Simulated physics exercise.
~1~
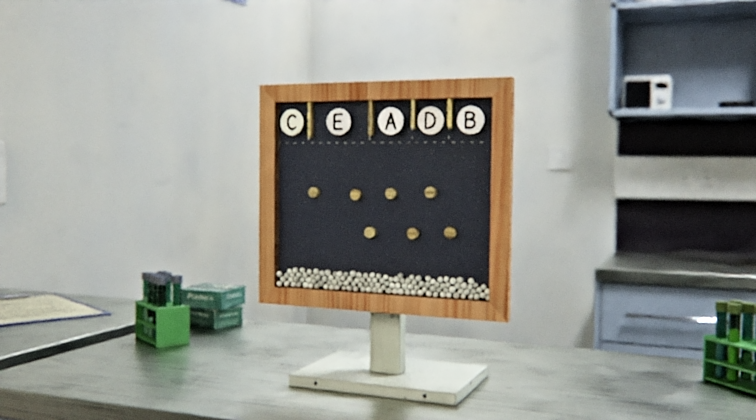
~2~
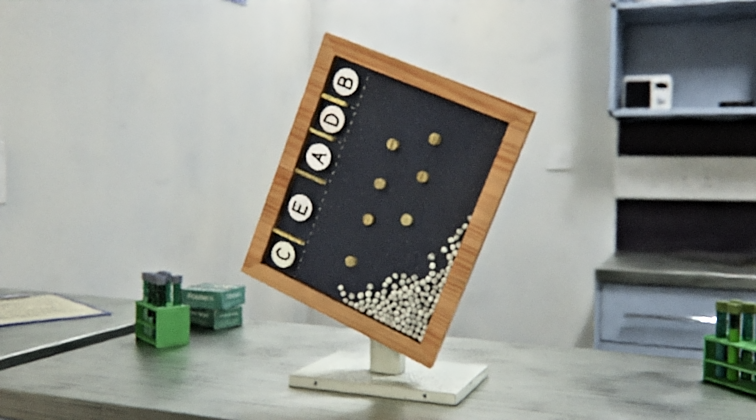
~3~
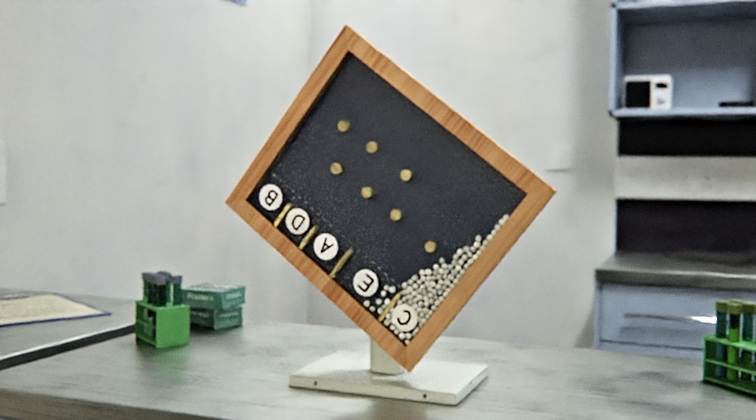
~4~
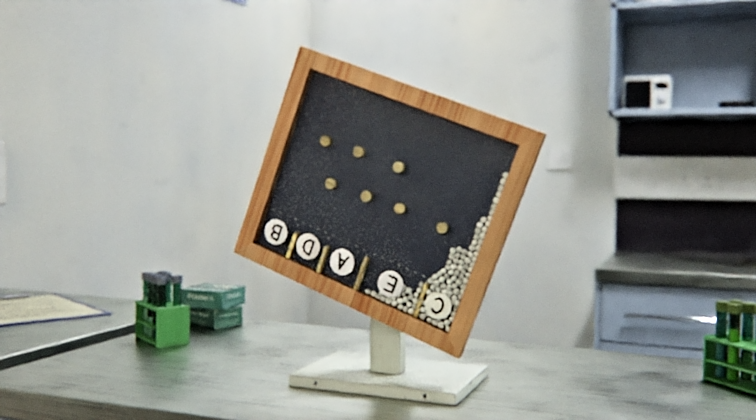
In the video, a wood-framed dark board holding small white balls rotates anticlockwise on a stand until nearly upside down, and the balls slide from the edge opposite the lettered pockets towards the lower right, ending piled along the right side and around C and E.
